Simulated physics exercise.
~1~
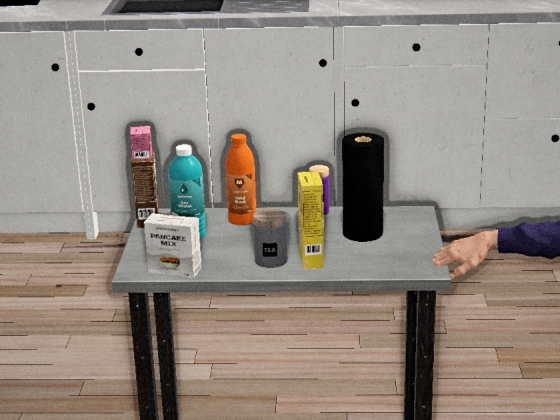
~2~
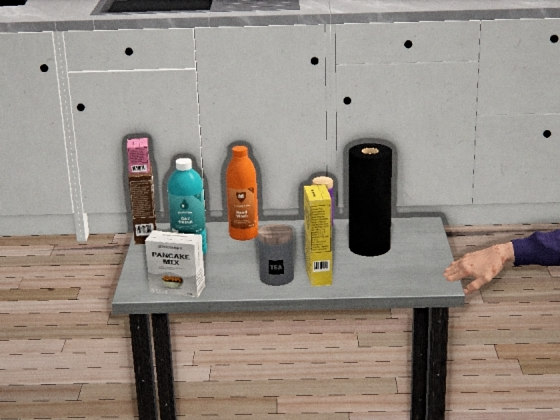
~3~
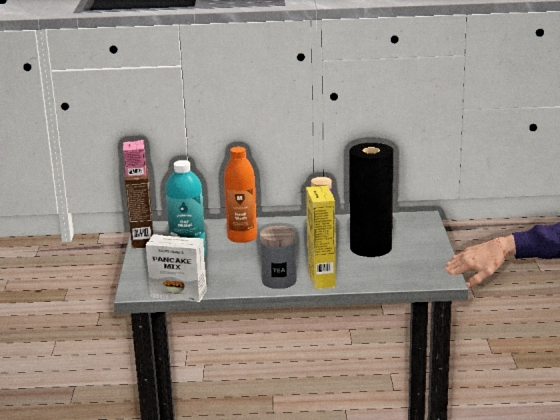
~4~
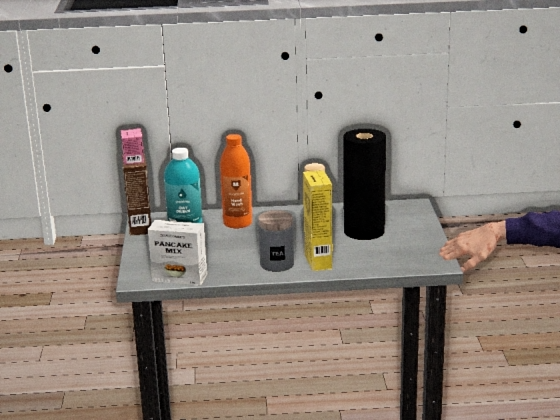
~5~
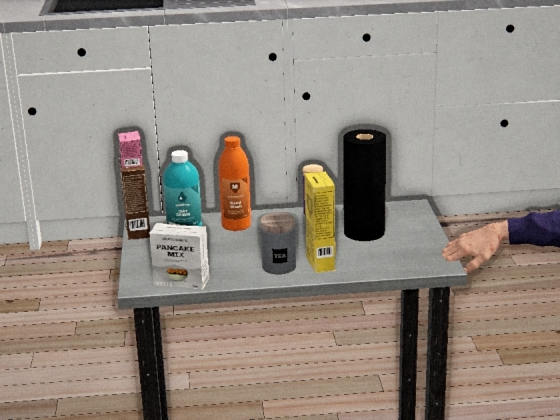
A hand at the right edge jolts a table of upright groceries, and everything stays standing.
